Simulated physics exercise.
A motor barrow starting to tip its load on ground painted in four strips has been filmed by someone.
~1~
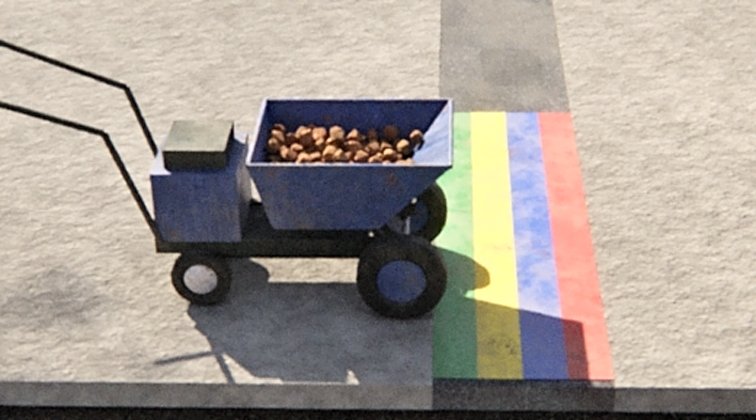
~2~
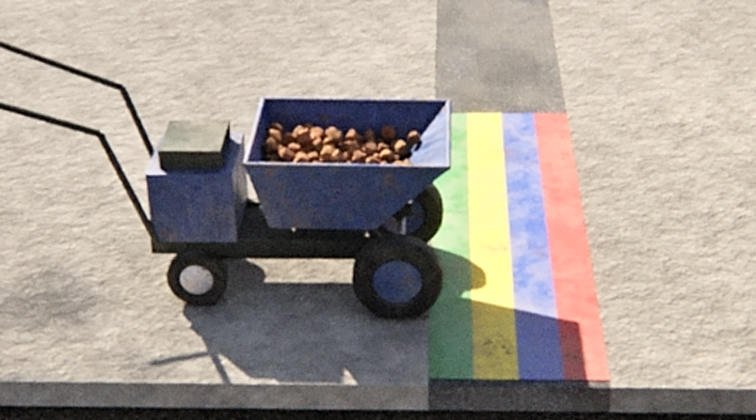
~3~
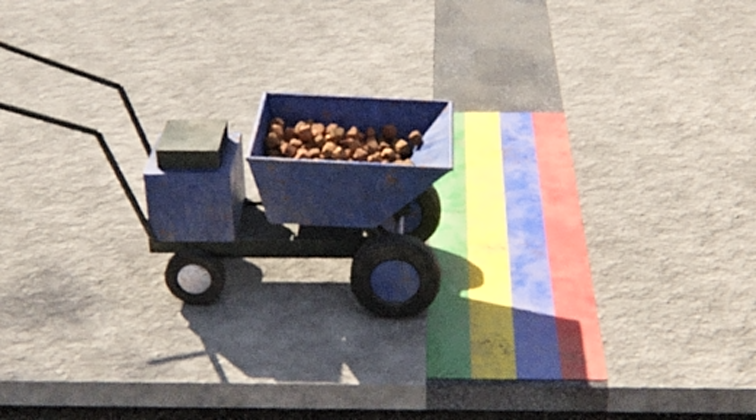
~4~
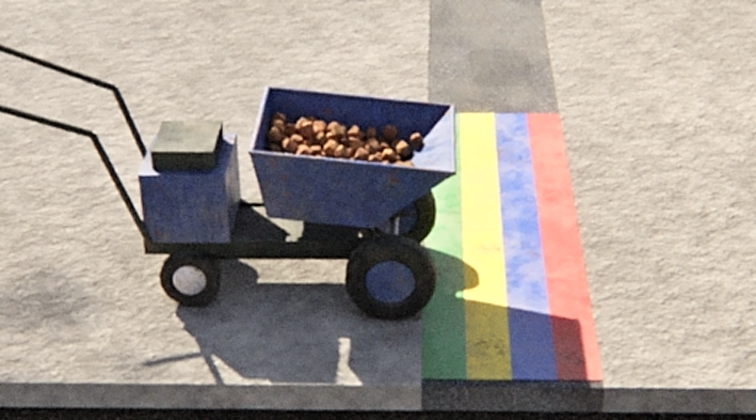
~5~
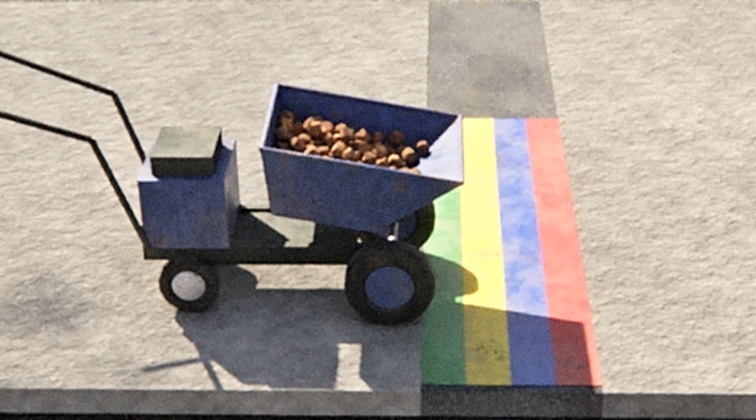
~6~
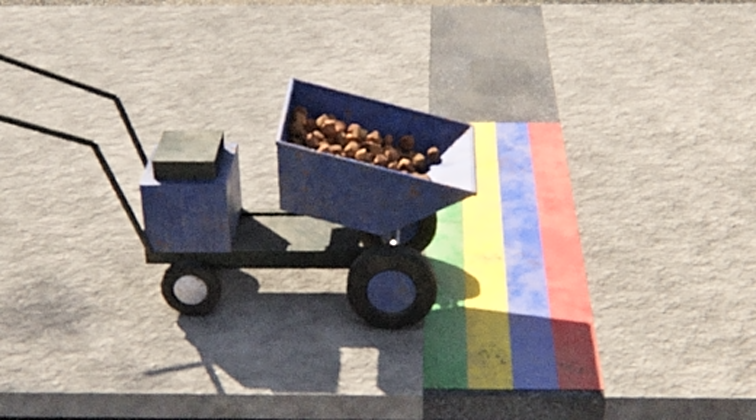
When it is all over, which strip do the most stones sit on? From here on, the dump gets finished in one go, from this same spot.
On the red strip.
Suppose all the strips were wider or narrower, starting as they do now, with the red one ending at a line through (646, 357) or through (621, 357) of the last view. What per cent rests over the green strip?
The first one comes out at 0 percent, while the second comes out at 0 percent.
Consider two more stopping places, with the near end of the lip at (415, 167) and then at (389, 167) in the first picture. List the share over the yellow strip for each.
Position 1 near 10 %, position 2 near 20 %.
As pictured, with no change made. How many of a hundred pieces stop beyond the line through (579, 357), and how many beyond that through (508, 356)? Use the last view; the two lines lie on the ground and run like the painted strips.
Respectively 50 and 80 %.
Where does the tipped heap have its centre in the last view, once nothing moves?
(584, 284).
Soon, skip tipped steeply; all in the skip.
A while on, skip tipped right over; about two thirds in the skip; a small part over the blue strip; about a quarter over the red strip; a stray few off the paint.
Towards the end, skip tipped right over; about a quarter in the skip; a small part over the blue strip; about a third over the red strip; about a third off the paint.
Finally, skip tipped right over; about a quarter in the skip; none over the green strip; none over the yellow strip; a small part over the blue strip; about a third over the red strip; about a third off the paint.
